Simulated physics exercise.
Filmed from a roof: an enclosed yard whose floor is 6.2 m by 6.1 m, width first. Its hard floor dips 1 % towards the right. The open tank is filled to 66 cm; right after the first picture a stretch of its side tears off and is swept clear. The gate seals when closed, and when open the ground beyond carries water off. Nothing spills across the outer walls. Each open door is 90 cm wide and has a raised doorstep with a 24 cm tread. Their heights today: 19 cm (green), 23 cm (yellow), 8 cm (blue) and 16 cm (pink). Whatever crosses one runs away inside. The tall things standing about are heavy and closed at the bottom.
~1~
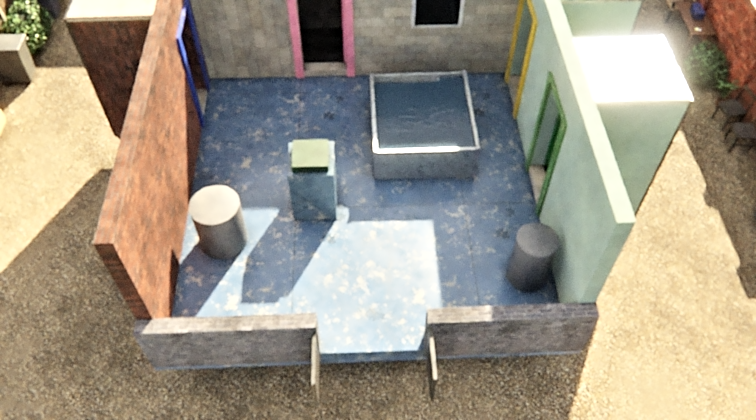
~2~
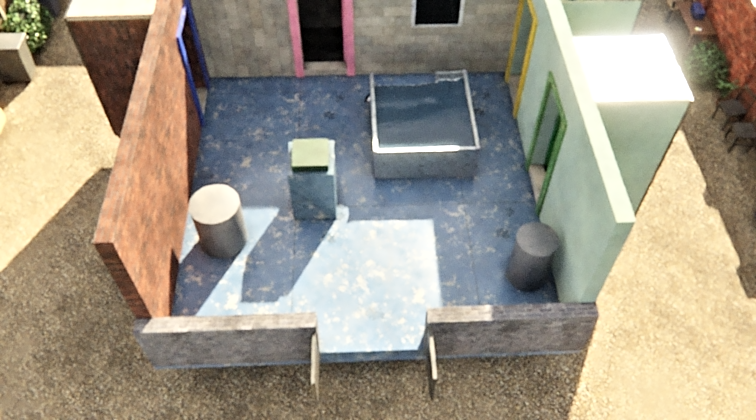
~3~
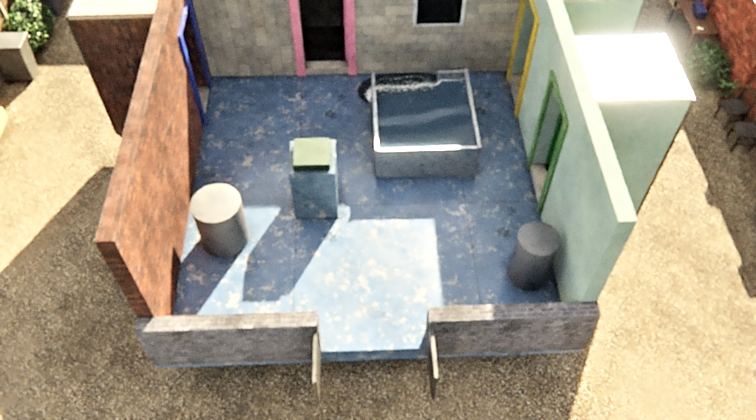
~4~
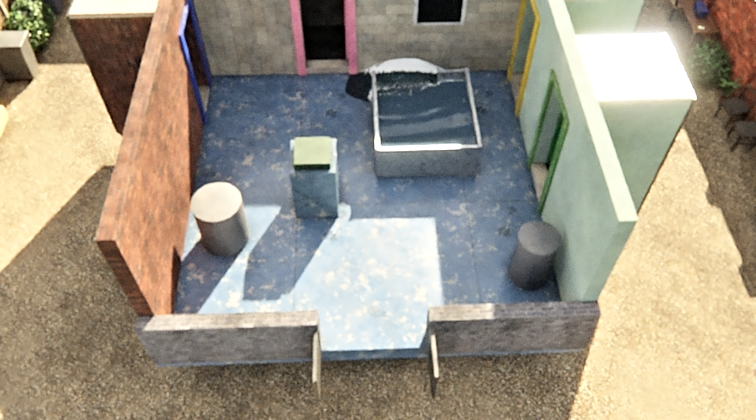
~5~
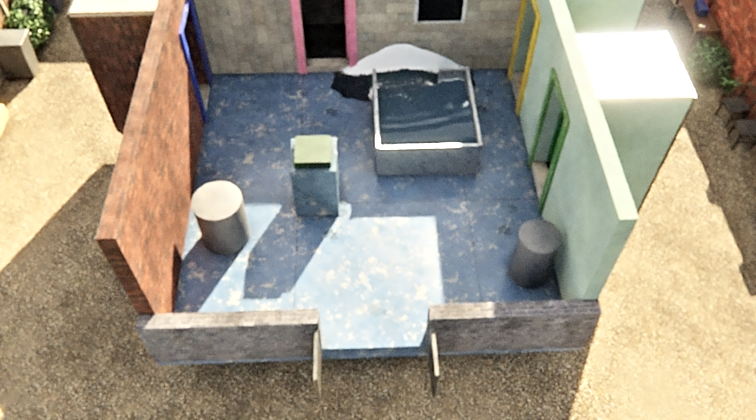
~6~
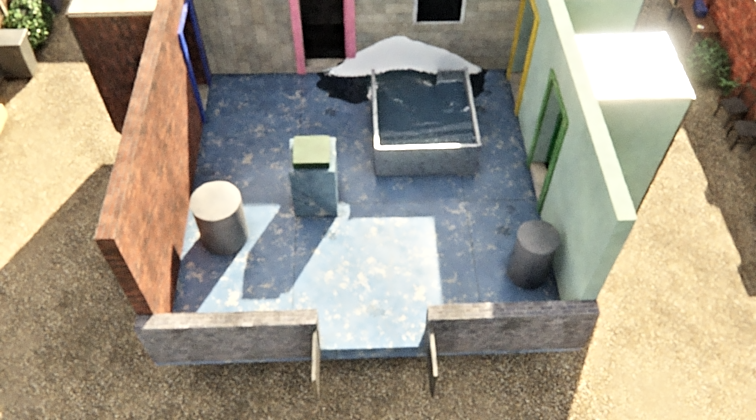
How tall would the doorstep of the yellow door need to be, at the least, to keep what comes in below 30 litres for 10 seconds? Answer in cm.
At least 24 cm or so.
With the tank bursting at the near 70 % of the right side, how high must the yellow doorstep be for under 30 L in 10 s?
About 15 cm.
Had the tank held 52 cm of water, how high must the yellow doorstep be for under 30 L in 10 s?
About 18 cm.
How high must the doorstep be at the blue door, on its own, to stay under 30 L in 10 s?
Roughly 18 cm at blue.
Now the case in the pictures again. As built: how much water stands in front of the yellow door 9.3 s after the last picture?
Roughly 8.0 cm deep.
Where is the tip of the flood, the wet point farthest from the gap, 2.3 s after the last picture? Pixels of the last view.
Around (186, 234).
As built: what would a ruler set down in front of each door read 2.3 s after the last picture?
Depths in cm: Green 5, yellow 25, blue 22, pink 12.
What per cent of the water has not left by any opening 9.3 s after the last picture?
Some 82 per cent remains.
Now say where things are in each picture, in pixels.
The first picture shows the open tank at (422, 113) is whole and still, 66 cm deep; the yellow door at (519, 59) is dry.
In the second picture, the gap is on the far side, the front 0.3 m out at a hidden place; the back of the open tank holds 66 cm.
In the third picture, the front is at a hidden place, 0.8 m from the gap on the far side; 1.0 m2 of floor is wet, 66 cm left at the back.
In the fourth picture, the gap is on the far side, the front 0.9 m out at (357, 74); the back of the open tank holds 66 cm.
In the fifth picture, the front is at a hidden place, 1.1 m from the gap on the far side; 1.9 m2 of floor is wet, 60 cm left at the back.
In the sixth picture, water pours out on the far side and has run 1.4 m, to (484, 70); about 16 cm deep outside, 56 cm at the back; the yellow door at (521, 56), 2.2 m from the gap, is still 0.9 m from the nearest water.
Then, 0.7 s after the last picture water covers 15 % of the floor, deepest (50 cm) near (402, 75); 23 cm at the yellow door, 0 litres in over its 23 cm doorstep.
Then, 2.3 s after the last picture water covers 45 % of the floor, deepest (30 cm) near (506, 80); 25 cm at the yellow door, 28 litres in over its 23 cm doorstep.
Then, 9.3 s after the last picture water covers 95 % of the floor, deepest (10 cm) near (535, 252); 8 cm at the yellow door, 33 litres in over its 23 cm doorstep.
At the yellow door as built, the water peaked near 30 cm, 1.5 s after the last picture.
With a doorstep of 21 cm, 50 litres would have come in within the 10 s; with 28 cm, 9 litres. So under 30 litres takes about 24 cm.
